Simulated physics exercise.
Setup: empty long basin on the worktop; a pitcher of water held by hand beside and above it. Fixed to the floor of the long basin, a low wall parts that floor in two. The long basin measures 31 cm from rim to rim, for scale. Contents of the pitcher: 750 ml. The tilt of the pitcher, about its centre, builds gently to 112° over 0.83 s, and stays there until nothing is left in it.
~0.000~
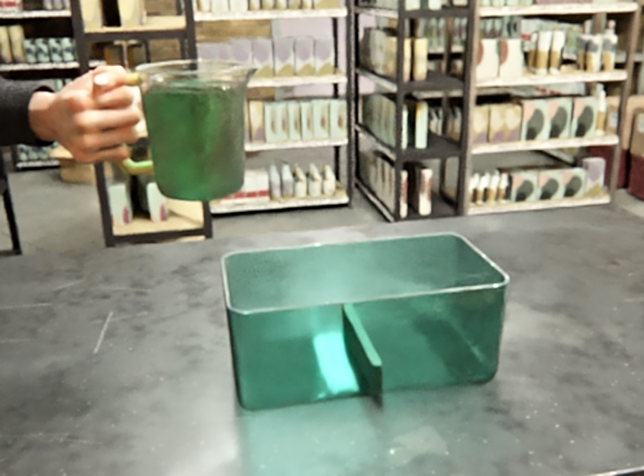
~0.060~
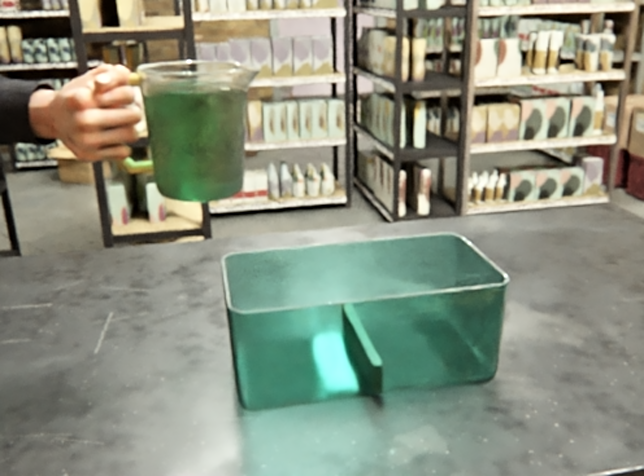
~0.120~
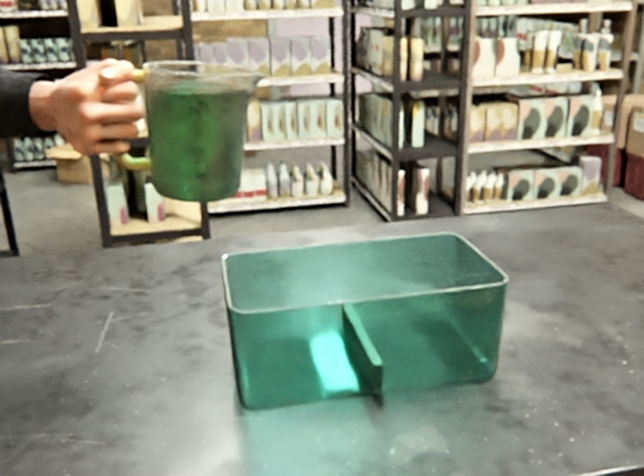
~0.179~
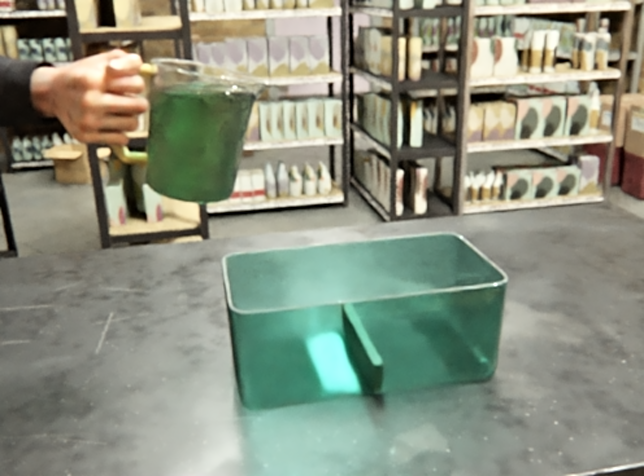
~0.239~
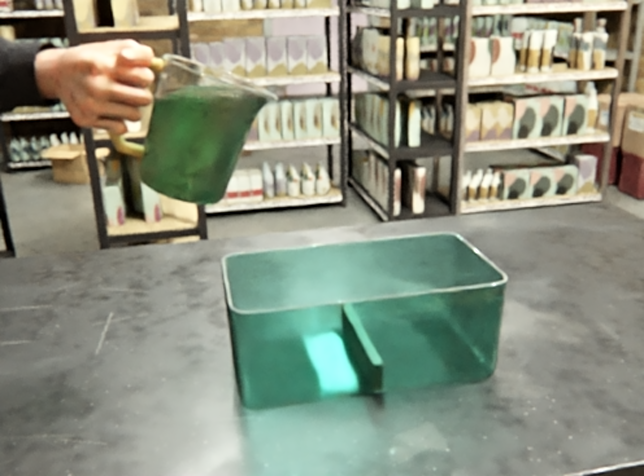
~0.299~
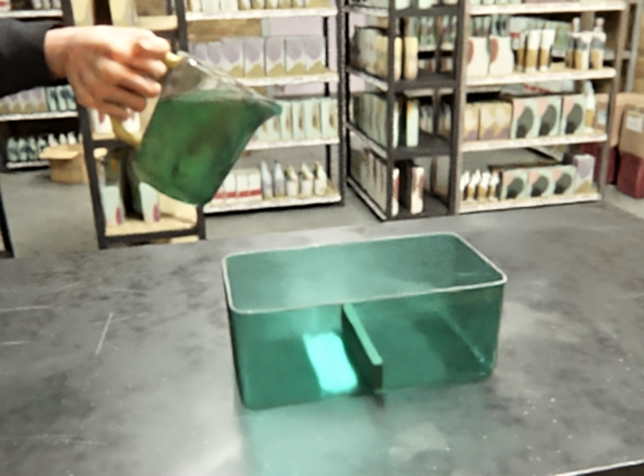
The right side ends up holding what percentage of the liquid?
About 16 in every hundred parts.
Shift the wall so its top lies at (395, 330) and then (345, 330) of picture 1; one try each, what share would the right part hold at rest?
Respectively close to 10 and 35 %.
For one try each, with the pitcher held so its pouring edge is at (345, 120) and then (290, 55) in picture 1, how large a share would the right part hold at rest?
In order, 90 and 60 per cent.
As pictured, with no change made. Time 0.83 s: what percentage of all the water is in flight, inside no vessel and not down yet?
About 18 % of the total.
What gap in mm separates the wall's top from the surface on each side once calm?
Looks like roughly 12 mm on the left and roughly 32 mm on the right.
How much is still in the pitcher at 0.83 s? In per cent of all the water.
Remaining share: Approx. 10 %.
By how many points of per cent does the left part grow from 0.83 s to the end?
It comes to near 18 per cent.
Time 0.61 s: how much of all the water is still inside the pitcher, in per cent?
At that time about 58 in a hundred parts are still held.
After 0.61 s the tilt is 93° and 58 per cent is still to pour, 10 is left of the wall and 5 right of it.
After 0.83 s the tilt is 112° and 10 per cent is still to pour, 61 is left of the wall and 11 right of it.
After 1.07 s the tilt is 112° and 0 per cent is still to pour, 80 is left of the wall and 13 right of it.
After 1.33 s the tilt is 112° and 0 per cent is still to pour, 79 is left of the wall and 15 right of it.
In the end 79 per cent lies left of the wall, 16 right of it and 5 outside.
